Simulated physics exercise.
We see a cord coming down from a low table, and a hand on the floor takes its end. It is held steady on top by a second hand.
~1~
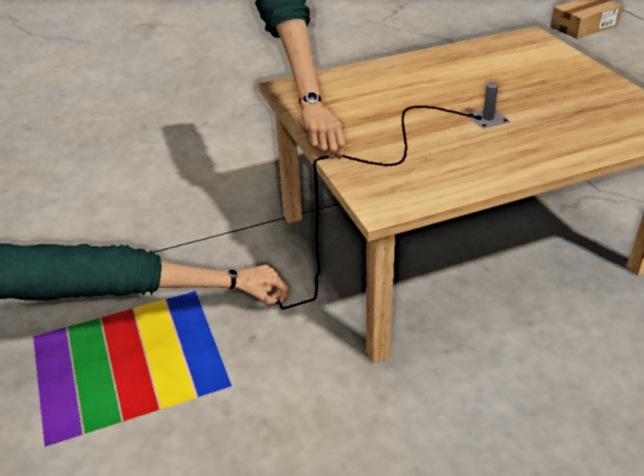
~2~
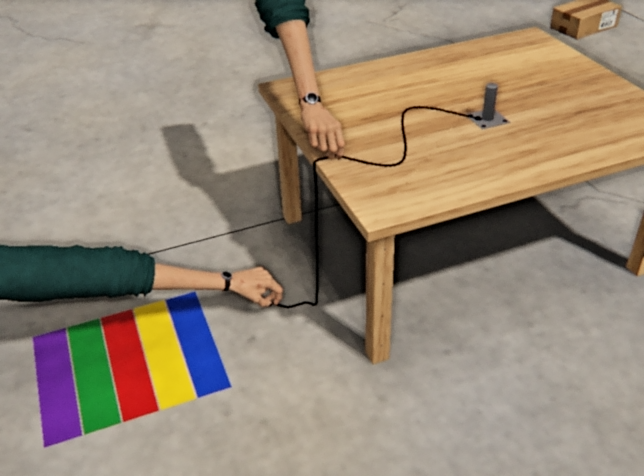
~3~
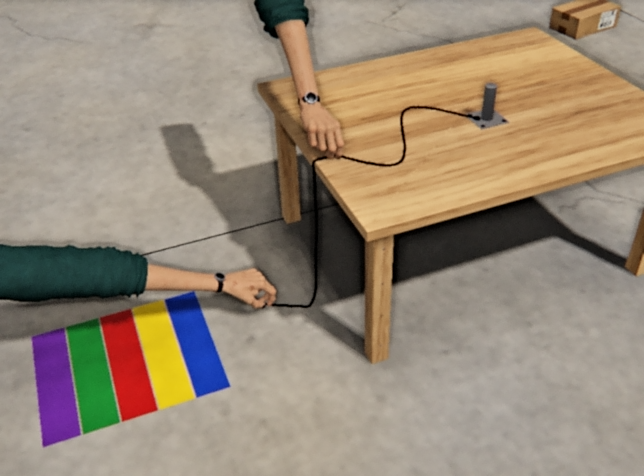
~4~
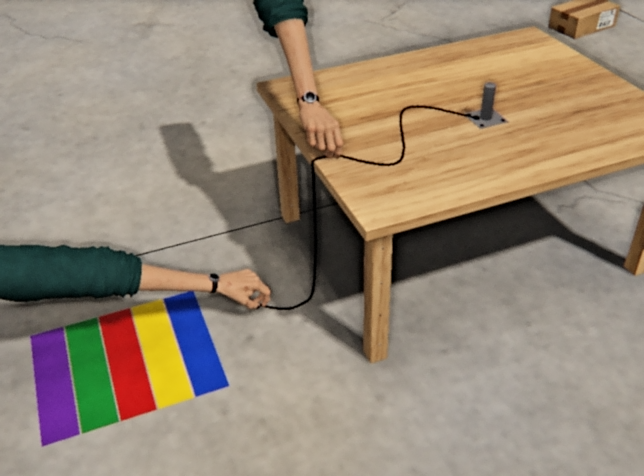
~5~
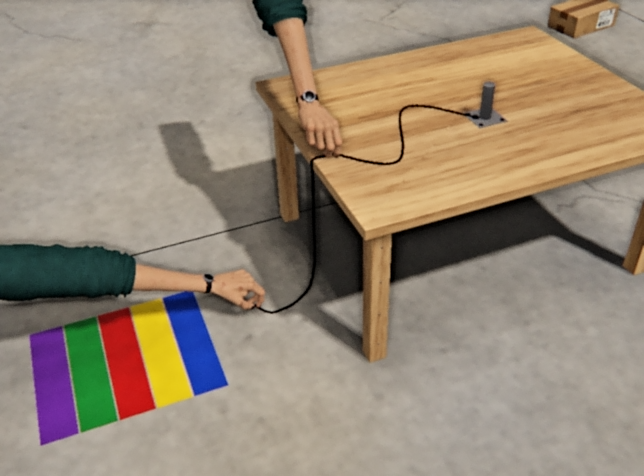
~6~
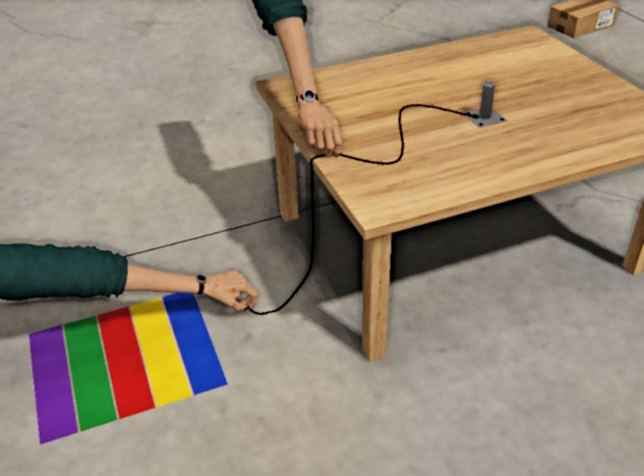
A hand near the floor drew the end of a black cord slowly a short way left, toward the striped colored mat, while another hand stayed on the cord at the wooden table's edge.
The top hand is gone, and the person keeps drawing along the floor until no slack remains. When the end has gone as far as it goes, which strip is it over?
It is over the purple strip.
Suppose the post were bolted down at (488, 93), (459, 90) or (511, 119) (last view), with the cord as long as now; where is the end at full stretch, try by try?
About (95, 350), (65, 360) and (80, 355).
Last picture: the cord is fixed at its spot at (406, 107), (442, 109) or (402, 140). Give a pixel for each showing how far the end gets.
Results: (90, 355); (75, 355); (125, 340).
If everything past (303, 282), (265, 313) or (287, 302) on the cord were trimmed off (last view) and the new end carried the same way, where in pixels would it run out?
About (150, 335) first, then about (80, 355), and finally about (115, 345).
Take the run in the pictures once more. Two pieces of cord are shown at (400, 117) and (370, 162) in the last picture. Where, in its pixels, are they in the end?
They finish at (386, 138) and (283, 177) respectively.
A little later, end near (126, 342); over red.
Next, end near (81, 355); over green.
When it is tight, end near (53, 363); over purple. The end stops over the purple strip.
